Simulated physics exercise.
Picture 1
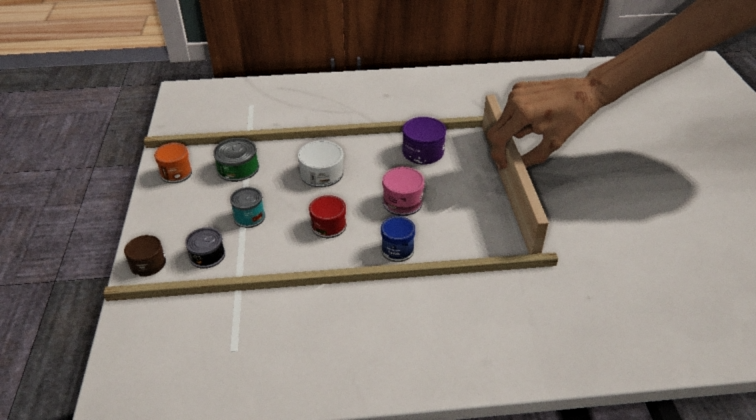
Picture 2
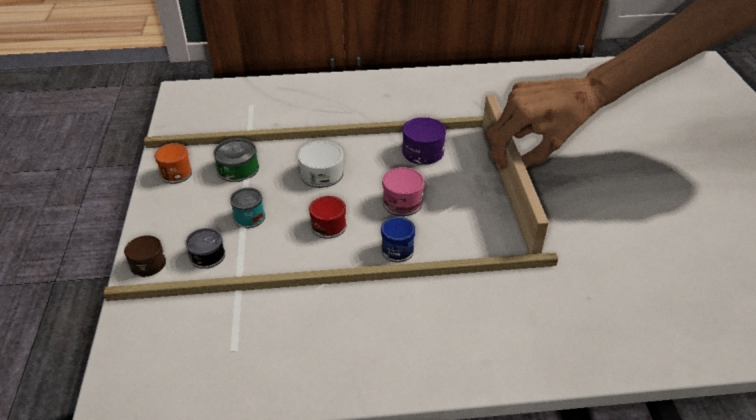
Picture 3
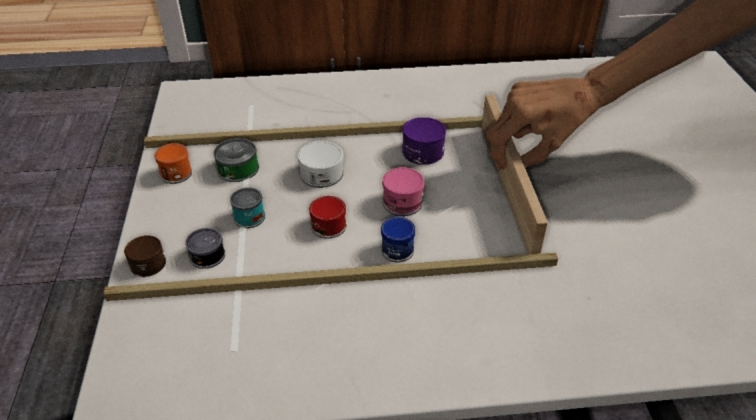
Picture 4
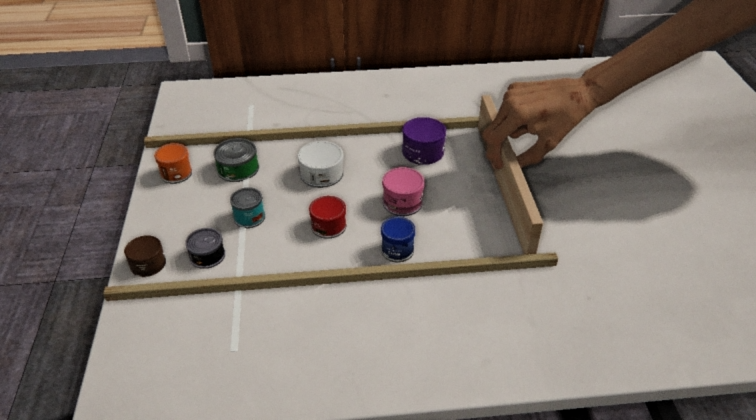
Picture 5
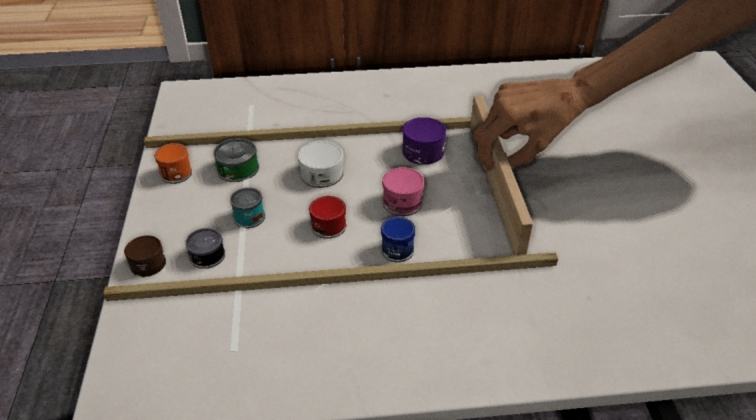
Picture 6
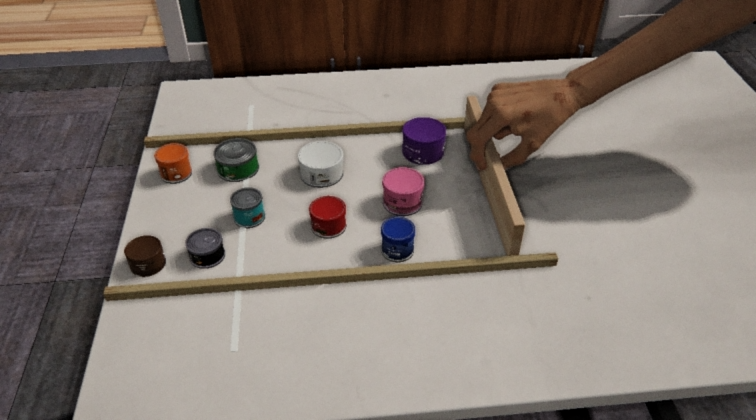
In this clip, a hand holding an upright wooden board between two thin rails on a white table slides it slightly left toward a group of ten colourful small tins, which stay still near a pale tape line.
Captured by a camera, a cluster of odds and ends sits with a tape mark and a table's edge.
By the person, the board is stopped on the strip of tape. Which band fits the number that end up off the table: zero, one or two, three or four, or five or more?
I expect every piece to stay on the table.
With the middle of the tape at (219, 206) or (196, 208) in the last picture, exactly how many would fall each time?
Result, try by try: 1, 2.
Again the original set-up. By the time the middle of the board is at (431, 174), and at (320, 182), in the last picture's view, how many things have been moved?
Tally: First 1; then 5.
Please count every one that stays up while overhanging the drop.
1, I think.
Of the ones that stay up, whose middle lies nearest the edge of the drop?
That's the orange pot.
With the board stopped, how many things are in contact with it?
5 end up touching it.
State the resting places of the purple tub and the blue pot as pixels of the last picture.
Near (225, 148) and (221, 256).
Early on, none off yet; brown tub at rest near (146, 256); orange pot at rest near (174, 164); black tin at rest near (206, 248).
Finally, the number that fall off is zero.
